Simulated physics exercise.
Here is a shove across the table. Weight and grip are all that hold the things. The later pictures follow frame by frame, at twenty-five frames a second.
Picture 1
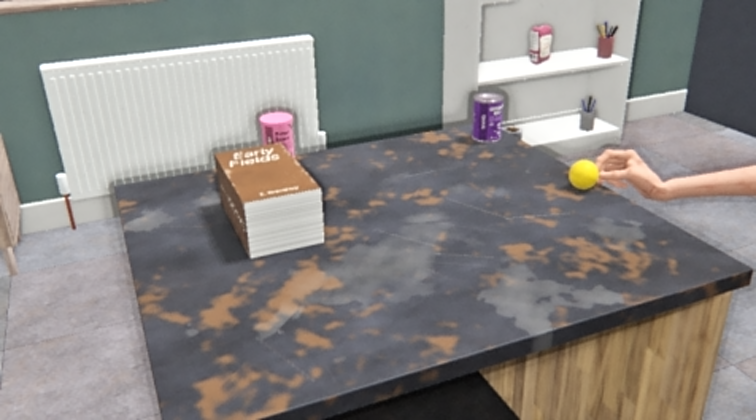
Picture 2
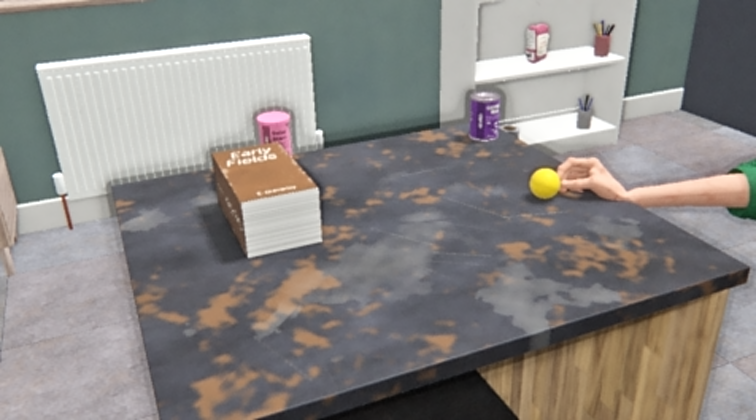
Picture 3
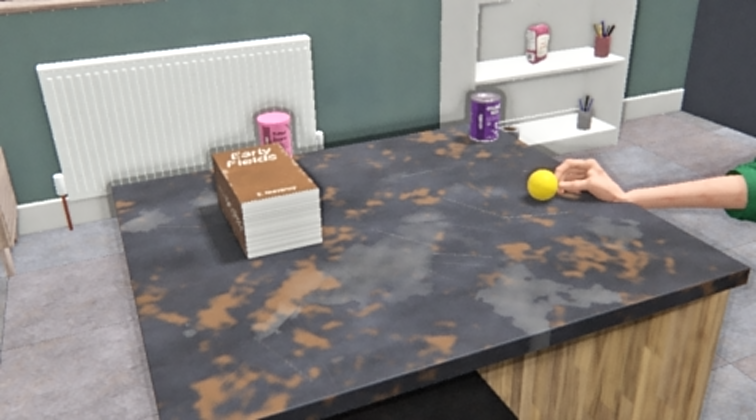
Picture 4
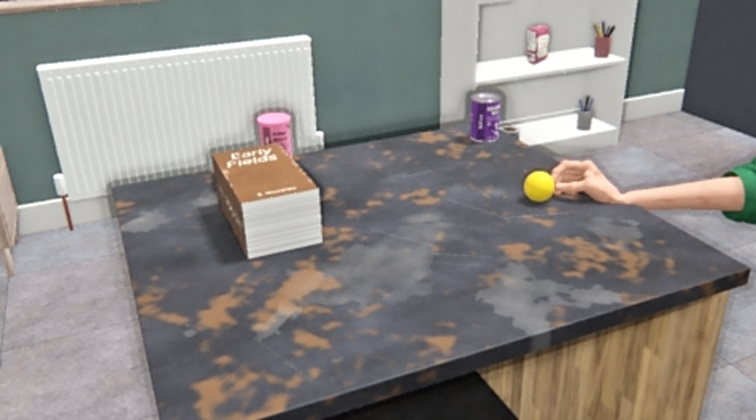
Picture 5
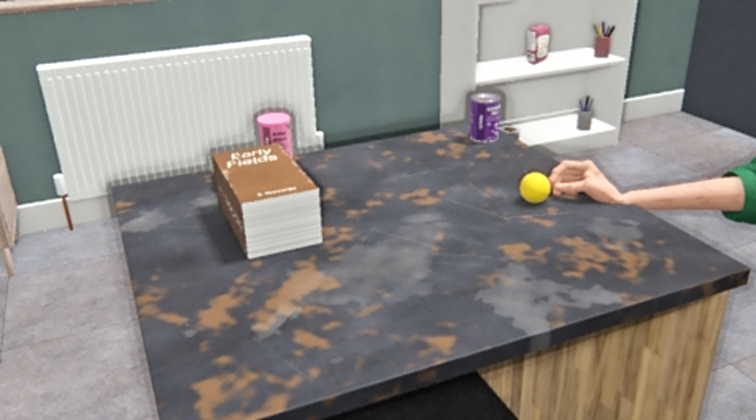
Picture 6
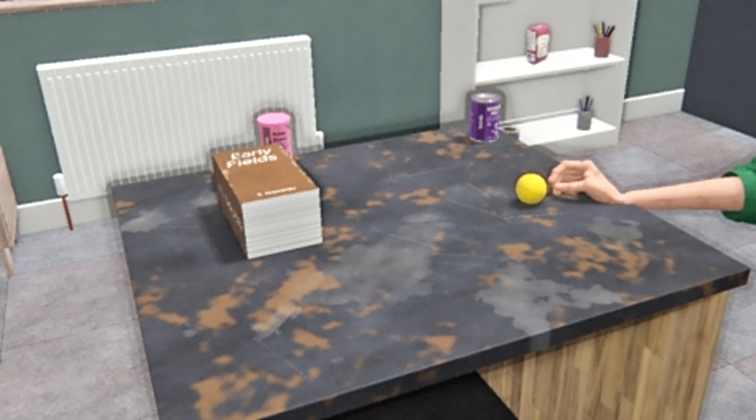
A yellow lemon was pushed left across the dark tabletop by a hand, then rolled slowly a little farther left, away from the fingers, while the thick brown book stayed still.
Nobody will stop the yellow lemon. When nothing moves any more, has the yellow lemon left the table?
Lingers on top.
Then, 0.10 s on from there, yellow lemon shifted about its own width near (522, 192).
Then, 0.30 s on from there, yellow lemon shifted about its own width near (505, 197).
Then, 0.50 s on from there, yellow lemon shifted well along near (492, 200).
Then, 0.80 s on from there, yellow lemon shifted well along near (479, 204).
In the end, moved from the start, yellow lemon. At the end, from the last picture's camera, yellow lemon near (474, 206).
